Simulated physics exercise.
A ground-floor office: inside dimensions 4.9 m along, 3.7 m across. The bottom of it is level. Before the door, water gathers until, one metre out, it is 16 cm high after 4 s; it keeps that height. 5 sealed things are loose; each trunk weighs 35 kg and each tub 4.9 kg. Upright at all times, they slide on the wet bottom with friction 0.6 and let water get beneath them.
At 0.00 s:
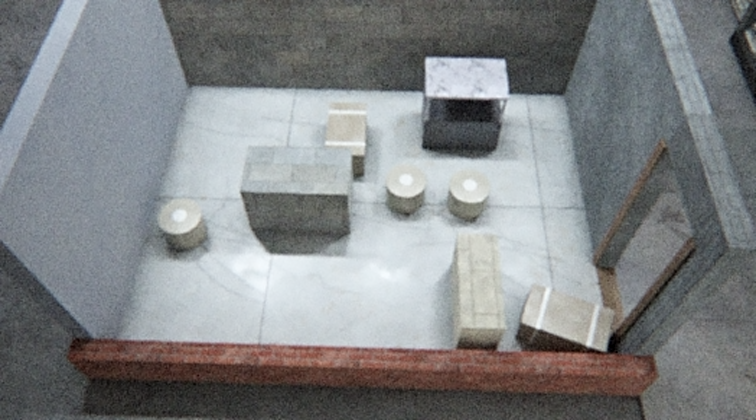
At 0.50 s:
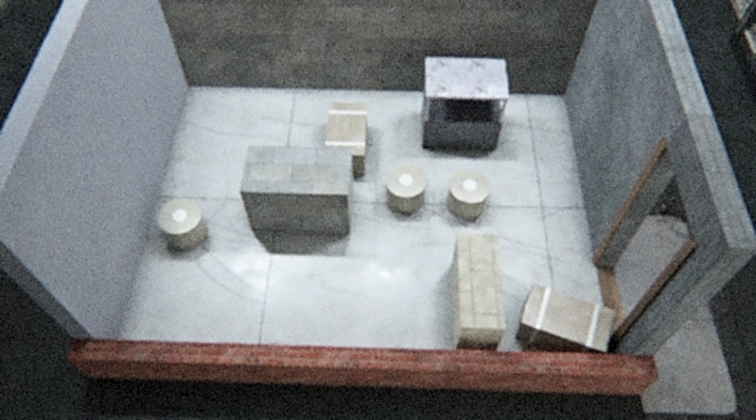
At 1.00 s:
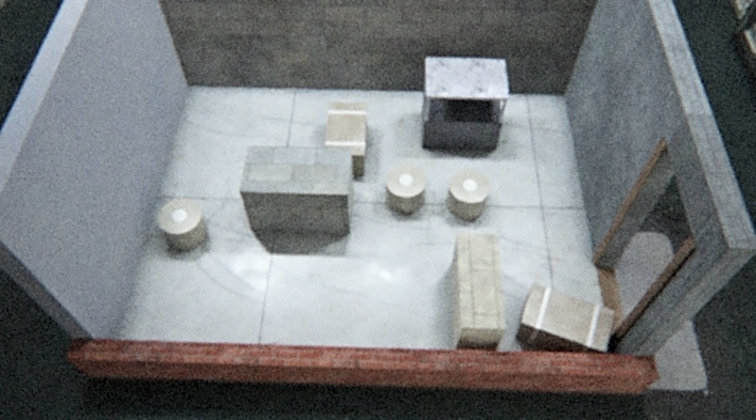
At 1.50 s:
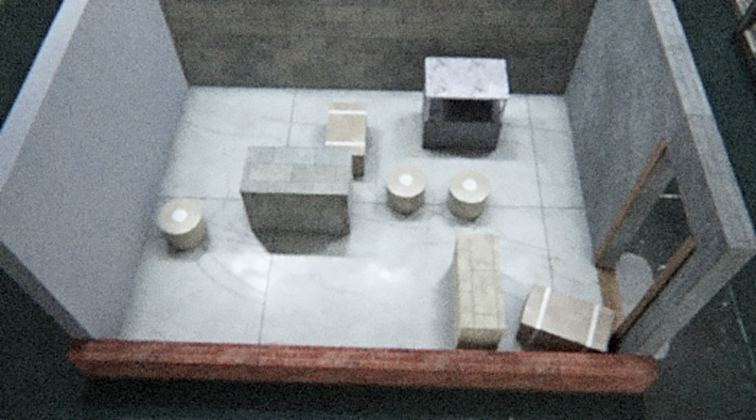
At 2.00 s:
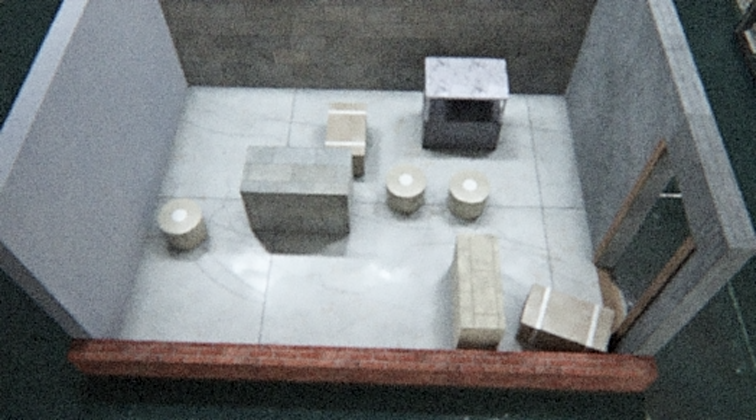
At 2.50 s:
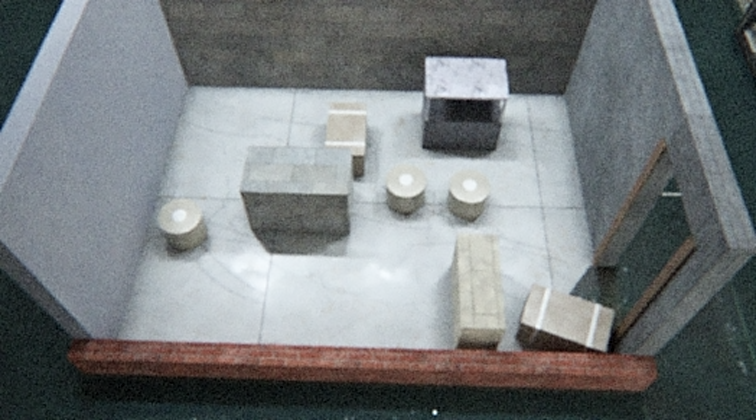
A roofless office with a pale tiled floor holds crates, blocks and round tubs, none of which move. Outside, dark water spreads over the grey ground around the walls, shrinking the pale patch beyond the doorway on the right until it is covered, and a little darkness finally shows just inside the door.
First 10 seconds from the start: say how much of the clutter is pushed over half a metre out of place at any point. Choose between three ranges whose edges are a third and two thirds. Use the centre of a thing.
The range is the middle one, a third to two thirds.
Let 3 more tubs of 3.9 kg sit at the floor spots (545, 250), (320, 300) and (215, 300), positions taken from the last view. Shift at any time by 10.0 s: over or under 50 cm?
Well, it goes above, below, below.
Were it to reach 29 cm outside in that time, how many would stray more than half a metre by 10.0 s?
Count: 4.
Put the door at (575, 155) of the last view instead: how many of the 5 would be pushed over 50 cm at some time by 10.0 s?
Count: 2.
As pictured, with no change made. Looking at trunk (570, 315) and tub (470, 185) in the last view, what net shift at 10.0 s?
30 cm, 150 cm.
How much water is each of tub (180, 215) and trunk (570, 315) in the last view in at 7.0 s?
Some 0 cm at the first, some 9 cm at the second.
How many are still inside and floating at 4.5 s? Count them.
The number is 0.
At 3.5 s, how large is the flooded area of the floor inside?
Some 1.0 m2 of it.
After 3.5 s 0 of 5 are over 50 cm from their spots; 0 afloat.
After 4.5 s 0 of 5 are over 50 cm from their spots; 0 afloat.
After 7.0 s 1 of 5 are over 50 cm from their spots; 2 afloat.
After 10.0 s 2 of 5 are over 50 cm from their spots, and 2 have been at some point; 1 afloat.
